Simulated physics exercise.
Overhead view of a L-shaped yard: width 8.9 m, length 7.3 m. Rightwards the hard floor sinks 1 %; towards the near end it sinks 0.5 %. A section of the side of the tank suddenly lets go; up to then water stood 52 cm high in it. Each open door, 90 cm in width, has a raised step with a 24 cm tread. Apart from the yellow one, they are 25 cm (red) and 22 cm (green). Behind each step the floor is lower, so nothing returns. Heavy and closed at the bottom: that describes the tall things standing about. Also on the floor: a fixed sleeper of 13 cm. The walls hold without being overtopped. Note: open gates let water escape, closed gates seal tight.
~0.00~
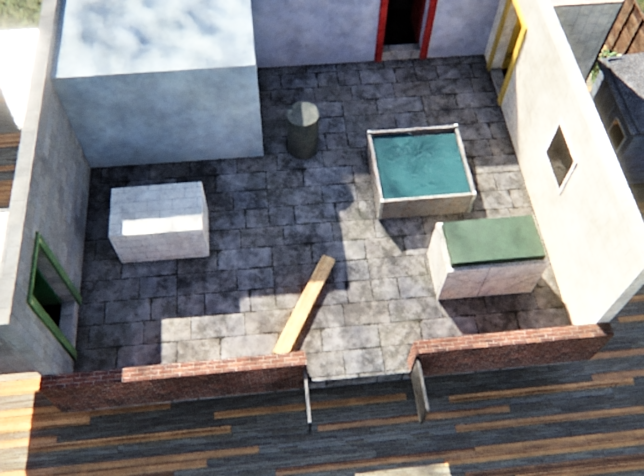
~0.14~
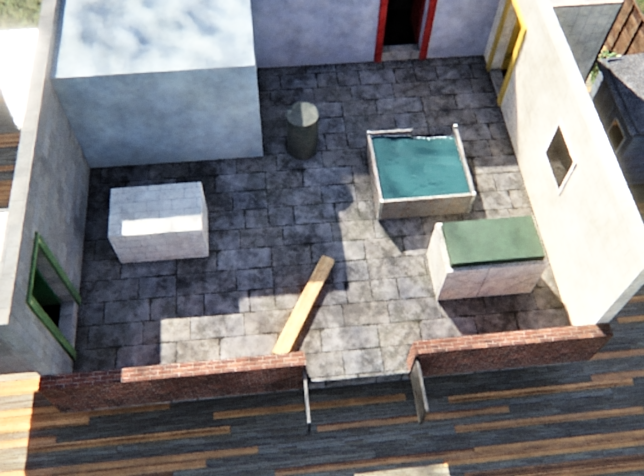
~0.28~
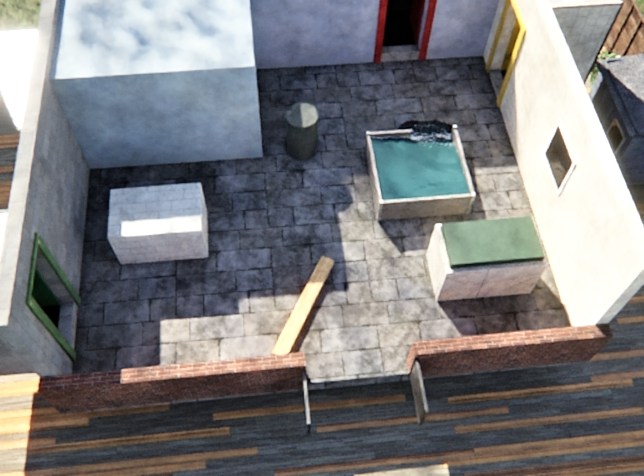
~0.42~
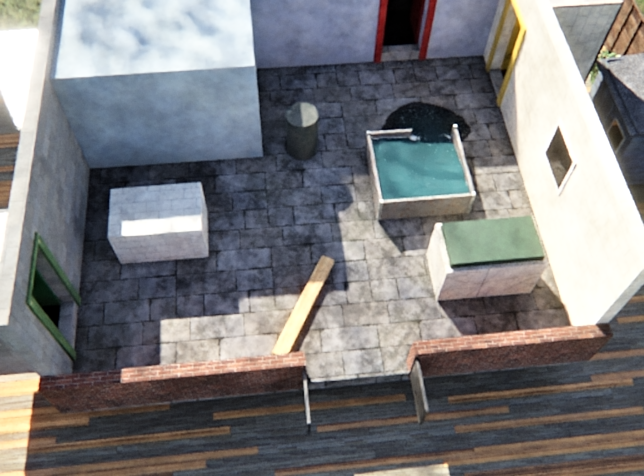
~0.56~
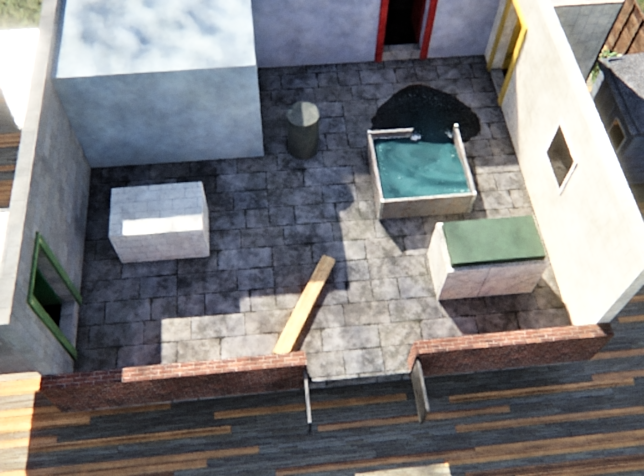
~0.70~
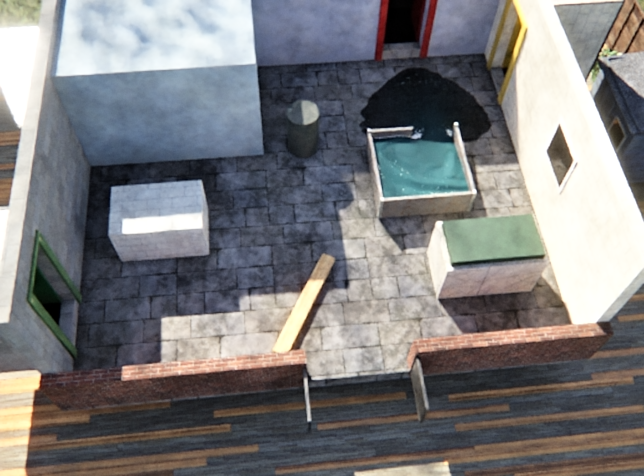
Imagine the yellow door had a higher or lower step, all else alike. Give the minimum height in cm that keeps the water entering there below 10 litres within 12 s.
It would need to be at least 16 cm high.
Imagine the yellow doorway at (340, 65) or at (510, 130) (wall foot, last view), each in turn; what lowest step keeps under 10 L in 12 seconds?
7.0 and 8.0 cm.
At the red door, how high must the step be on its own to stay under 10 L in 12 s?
The red door needs around 18 cm.
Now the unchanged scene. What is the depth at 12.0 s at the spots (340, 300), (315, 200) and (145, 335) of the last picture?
Going through the spots in order gives 2, 2 and 0 centimetres.
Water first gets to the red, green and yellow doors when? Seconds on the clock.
Red: 0.8 s; green: Not within the 12 s; yellow: 1.2 s.
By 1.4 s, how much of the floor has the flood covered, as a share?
I'd say near 15 percent.
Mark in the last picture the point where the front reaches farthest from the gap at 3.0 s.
The farthest wet point sits near (260, 69) in the last view.
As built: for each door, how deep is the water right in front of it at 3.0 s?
The red door has 17 cm, the green door 0 cm and the yellow door 17 cm.
After 1.4 s water covers 15 % of the floor, deepest (26 cm) near (434, 138); 3 cm at the yellow door, 0 litres in over its 11 cm step.
After 3.0 s water covers 20 % of the floor, deepest (22 cm) near (422, 60); 17 cm at the yellow door, 20 litres in over its 11 cm step.
After 12.0 s water covers 65 % of the floor, deepest (8 cm) near (564, 343); 7 cm at the yellow door, 42 litres in over its 11 cm step.
At the yellow door as built, the water arrived by 1.3 s and peaked near 19 cm at 2.8 s.
With a step of 14.5 cm, 15 litres would have come in within the 12 s; with 20 cm, 3 litres. So under 10 litres takes about 16 cm.
